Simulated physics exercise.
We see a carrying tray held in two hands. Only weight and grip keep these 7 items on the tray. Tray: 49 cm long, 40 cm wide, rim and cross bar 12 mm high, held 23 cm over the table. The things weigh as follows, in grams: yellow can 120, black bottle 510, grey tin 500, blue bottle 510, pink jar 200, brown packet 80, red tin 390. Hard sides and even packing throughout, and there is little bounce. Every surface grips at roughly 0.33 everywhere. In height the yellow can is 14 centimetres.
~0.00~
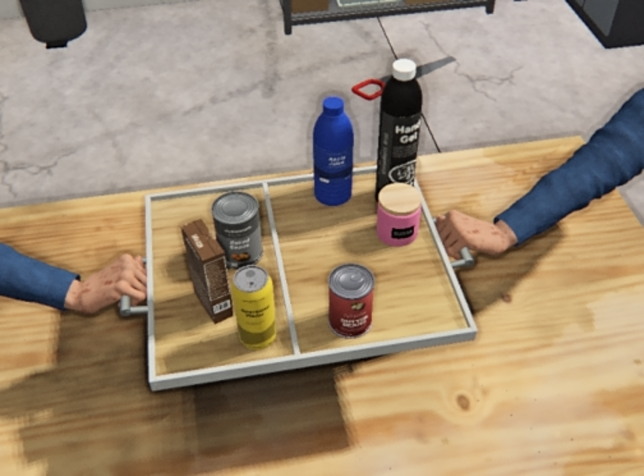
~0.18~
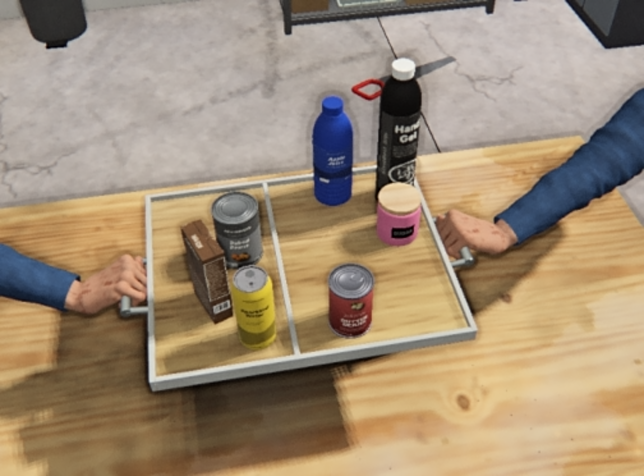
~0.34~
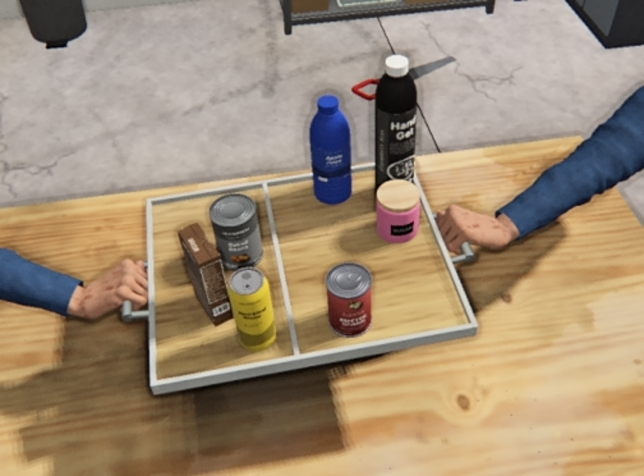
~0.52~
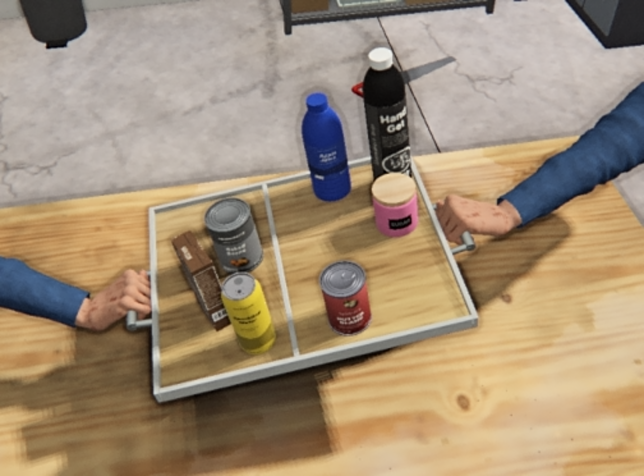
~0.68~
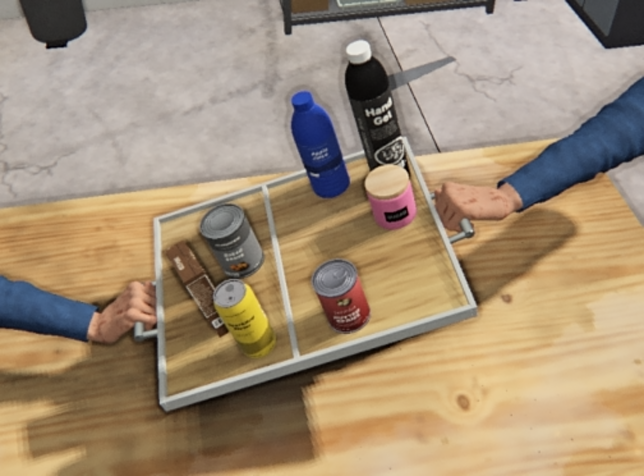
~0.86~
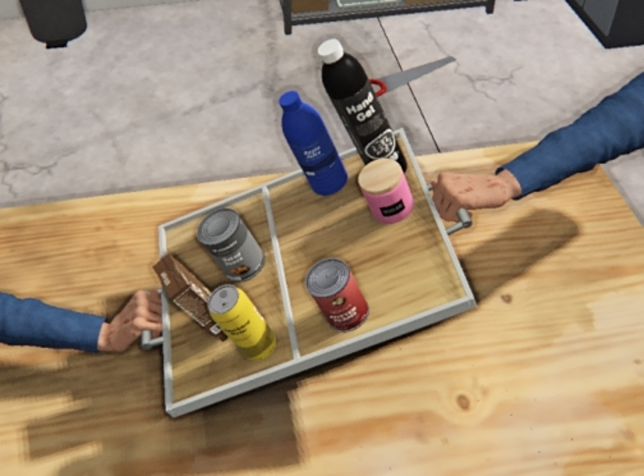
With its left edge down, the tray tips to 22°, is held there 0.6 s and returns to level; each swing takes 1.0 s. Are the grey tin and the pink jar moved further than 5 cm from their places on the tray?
In order: The grey tin is left somewhere new. The pink jar is left somewhere new.
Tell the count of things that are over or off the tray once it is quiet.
The count comes out at 5.
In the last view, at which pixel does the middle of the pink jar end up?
At about (303, 246).
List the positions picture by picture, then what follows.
In the first frame, tray level; grey tin (238, 231); pink jar (399, 215).
In the second frame, tray level; blue bottle (333, 150); brown packet (208, 273).
In the third frame, tray tilted 3°, left edge down; red tin (349, 300); yellow can (253, 312).
In the fourth frame, tray tilted 8°, left edge down; black bottle (387, 126); blue bottle (325, 146).
In the fifth frame, tray tilted 14°, left edge down; brown packet (202, 290); red tin (342, 297).
In the sixth frame, tray tilted 19°, left edge down; grey tin (232, 246); pink jar (386, 192).
After 1.26 s, tray tilted 22°, left edge down; brown packet now off the tray; pink jar slid 6 cm near (354, 205); grey tin slid 5 cm near (205, 260).
After 1.66 s, tray tilted 22°, left edge down; yellow can and grey tin now off the tray; pink jar tipped 8° from how it sat near (289, 245); black bottle tipped 70° from how it sat.
After 2.16 s, tray tilted 13°, left edge down; black bottle now off the tray; pink jar slid 18 cm near (297, 246); blue bottle on its side.
At rest (3.2 s), off the tray, yellow can, black bottle, grey tin and brown packet; tipped over on the tray, blue bottle; not toppled but over 5 cm from the start, pink jar and red tin. In the last view, grey tin near (158, 323), pink jar near (303, 246).
